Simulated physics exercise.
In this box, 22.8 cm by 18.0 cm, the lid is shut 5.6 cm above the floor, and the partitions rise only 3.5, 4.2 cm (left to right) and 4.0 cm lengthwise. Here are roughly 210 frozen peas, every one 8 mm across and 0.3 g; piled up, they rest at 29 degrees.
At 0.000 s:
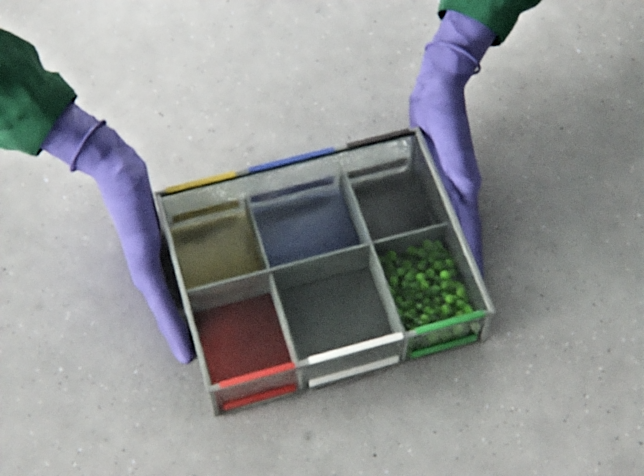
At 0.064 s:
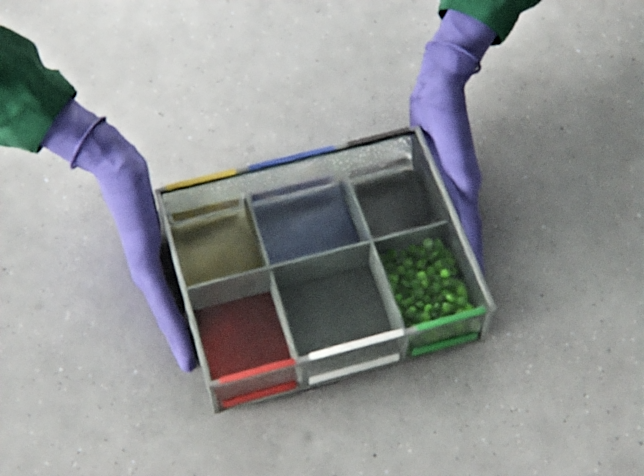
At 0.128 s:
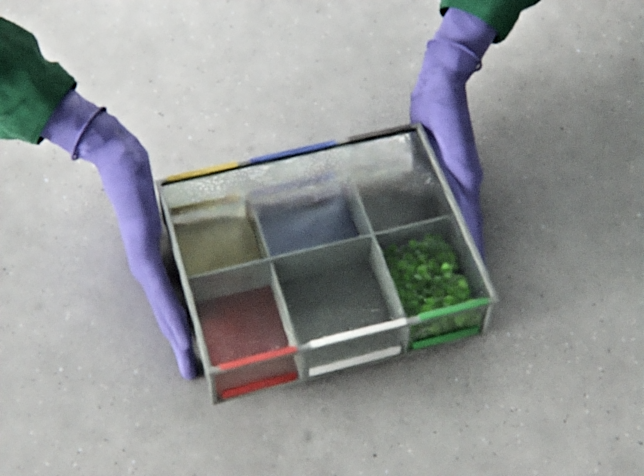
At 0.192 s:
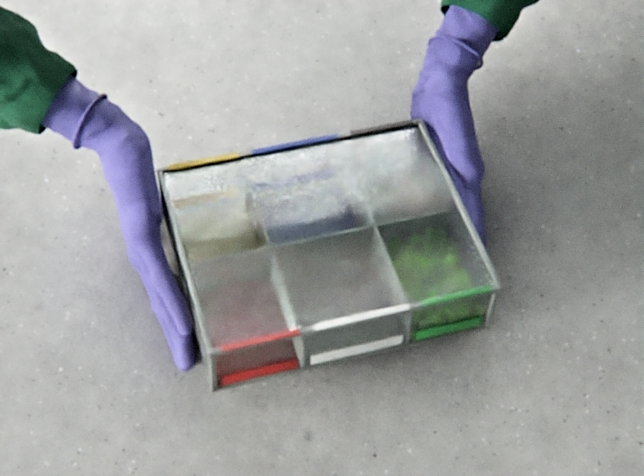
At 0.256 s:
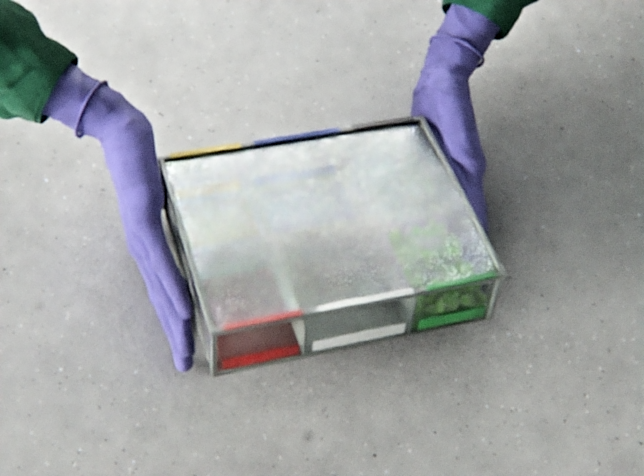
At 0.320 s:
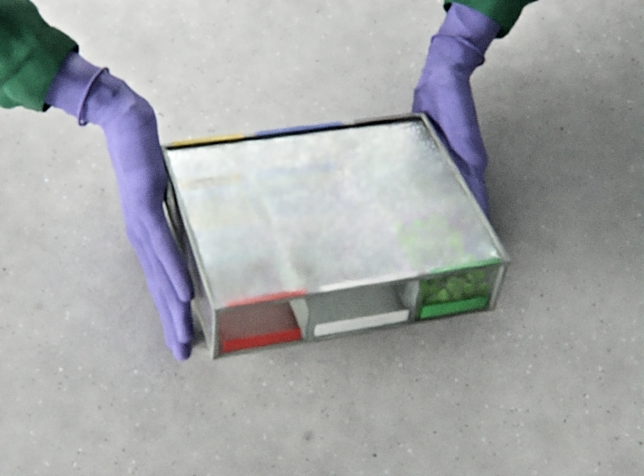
A clear, lidded box with six compartments, held between two purple-gloved hands, tilted steadily until its colour-marked front side showed more and its cloudy lid hid most of the inside, green peas staying in the front right compartment.
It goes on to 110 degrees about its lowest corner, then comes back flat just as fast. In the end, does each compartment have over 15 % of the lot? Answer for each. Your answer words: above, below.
Red - below; blue - below; green - above; yellow - below; white - below; black - above.
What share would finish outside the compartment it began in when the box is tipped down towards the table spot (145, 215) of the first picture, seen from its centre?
My guess is roughly 35 percent.
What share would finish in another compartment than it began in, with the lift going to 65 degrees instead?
5 percent.
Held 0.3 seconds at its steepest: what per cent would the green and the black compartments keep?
Result - green: 80 %; black: 20 %.
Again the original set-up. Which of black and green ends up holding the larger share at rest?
It is the green one.
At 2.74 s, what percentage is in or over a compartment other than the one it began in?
I'd say around 20 per cent.
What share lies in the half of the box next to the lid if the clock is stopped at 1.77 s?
Roughly 50 per cent.
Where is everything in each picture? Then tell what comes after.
In the first picture, box tilt 0 degrees, front corners at (212, 387) and (489, 311); green 100 %.
In the second picture, box tilt 1 degrees, front corners at (212, 383) and (490, 308).
In the third picture, box tilt 5 degrees, front corners at (212, 369) and (493, 299), lowest corner right back.
In the fourth picture, box tilt 9 degrees, front corners at (213, 350) and (496, 287), lowest corner right back.
In the fifth picture, box tilt 13 degrees, front corners at (215, 330) and (500, 274), lowest corner right back.
In the sixth picture, box tilt 17 degrees, front corners at (218, 307) and (504, 260), lowest corner right back; green 100 %. The box's pace is about 65 degrees a second.
After 1.77 s, tilt 110 degrees; green 85 %, black 15 %.
After 2.74 s, tilt 50 degrees; green 80 %, black 20 %.
Then, at 3.70 s, tilt 0 degrees; green 80 %, black 20 %.
In the end, at 4.2 s, red 0 %, blue 0 %, green 80 %, yellow 0 %, white 0 %, black 20 %.
